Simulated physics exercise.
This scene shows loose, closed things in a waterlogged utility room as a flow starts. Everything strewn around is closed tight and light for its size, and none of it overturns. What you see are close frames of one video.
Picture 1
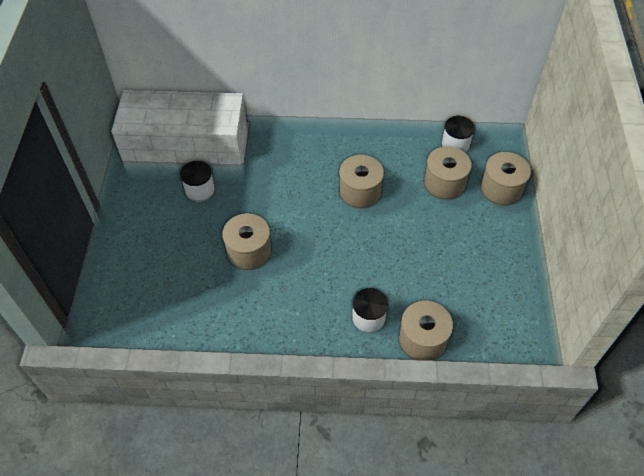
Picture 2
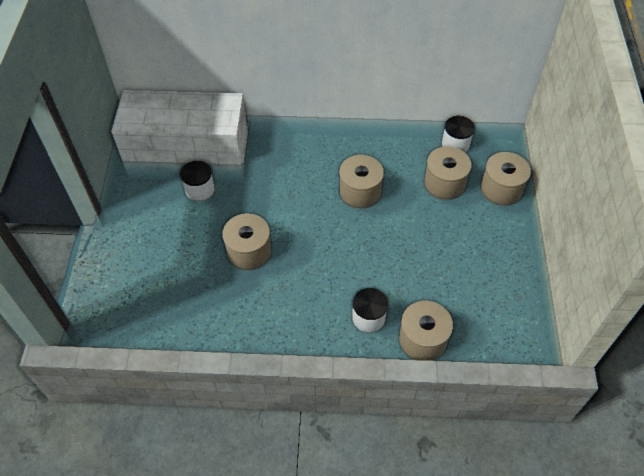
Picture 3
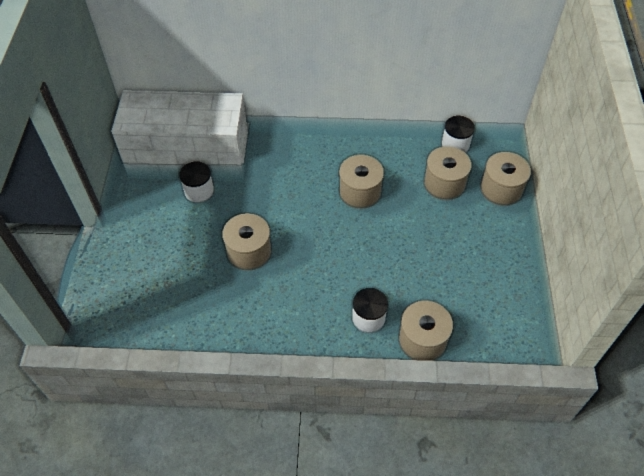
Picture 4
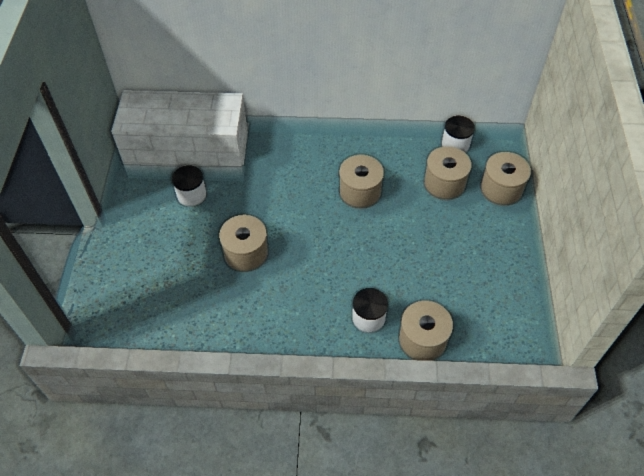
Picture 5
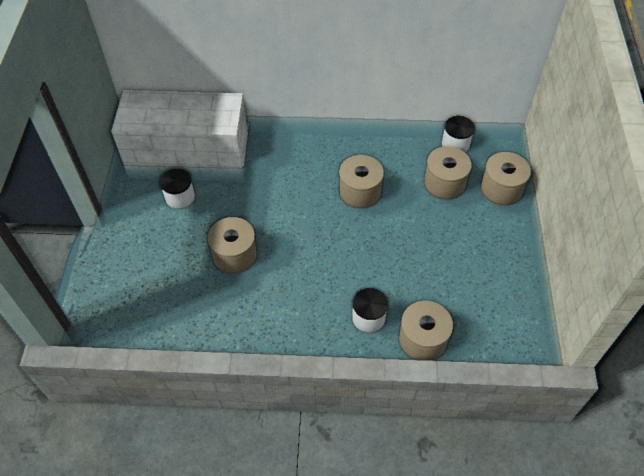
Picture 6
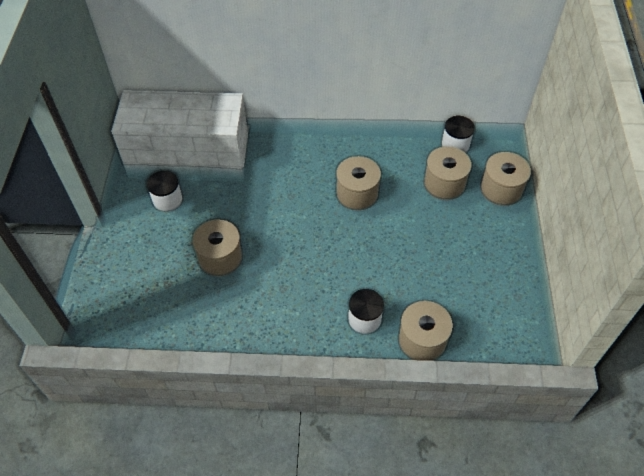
A walled room flooded with teal water is seen from high above by a still camera, with a doorway on the left and a concrete block in the back corner. Five tan round tubs and three smaller white pails with dark tops stand scattered about. The dark door opening clears, then the left pail and nearest tub drift slowly left, while others barely shift.
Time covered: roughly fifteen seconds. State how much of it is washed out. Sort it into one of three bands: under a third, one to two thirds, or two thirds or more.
It falls in the middle band, one to two thirds.
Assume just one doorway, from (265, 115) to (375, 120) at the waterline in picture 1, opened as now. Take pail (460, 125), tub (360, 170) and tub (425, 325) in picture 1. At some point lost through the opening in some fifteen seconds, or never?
Sequentially, I'd put it as swept away, swept away, not lost.
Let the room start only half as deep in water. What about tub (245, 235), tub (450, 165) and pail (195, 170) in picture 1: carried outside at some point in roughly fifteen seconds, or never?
Respectively: Exited / remained / exited.
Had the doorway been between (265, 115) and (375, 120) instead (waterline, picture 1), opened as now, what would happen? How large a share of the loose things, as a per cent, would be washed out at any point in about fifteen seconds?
80 %.
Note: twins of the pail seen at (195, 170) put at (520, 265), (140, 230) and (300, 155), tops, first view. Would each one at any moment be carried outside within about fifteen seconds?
The three, in sequence: Remains behind, departs and departs.
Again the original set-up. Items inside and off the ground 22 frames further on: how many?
By my reckoning the number comes out at 6.
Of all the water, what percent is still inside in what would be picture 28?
52 %.
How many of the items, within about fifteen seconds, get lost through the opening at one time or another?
I count 4.
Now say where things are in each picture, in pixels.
The first picture shows a pail at (196, 172) floats; a tub at (246, 233) floats; 0 of 8 have shifted.
The second picture shows a pail at (196, 172), afloat; a tub at (246, 233), afloat; 0 of 8 have shifted.
The third picture shows a pail at (195, 173), afloat; a tub at (246, 233) floats; 0 of 8 have shifted.
The fourth picture shows a pail at (187, 177) floats, close to its start; a tub at (243, 234), afloat, close to its start; 1 of 8 have shifted.
The fifth picture shows a pail at (175, 181), afloat, close to its start; a tub at (231, 236), afloat, close to its start; 2 of 8 have shifted.
The sixth picture shows a pail at (162, 183), afloat, a stride from its start; a tub at (216, 239), afloat, close to its start; 2 of 8 have shifted.
A moment on, 0 of 8 are out; 8 afloat.
Next, 2 of 8 are out; 6 afloat.
Later, 2 of 8 are out; 6 afloat.
In the end, 4 of 8 are out; 4 afloat.
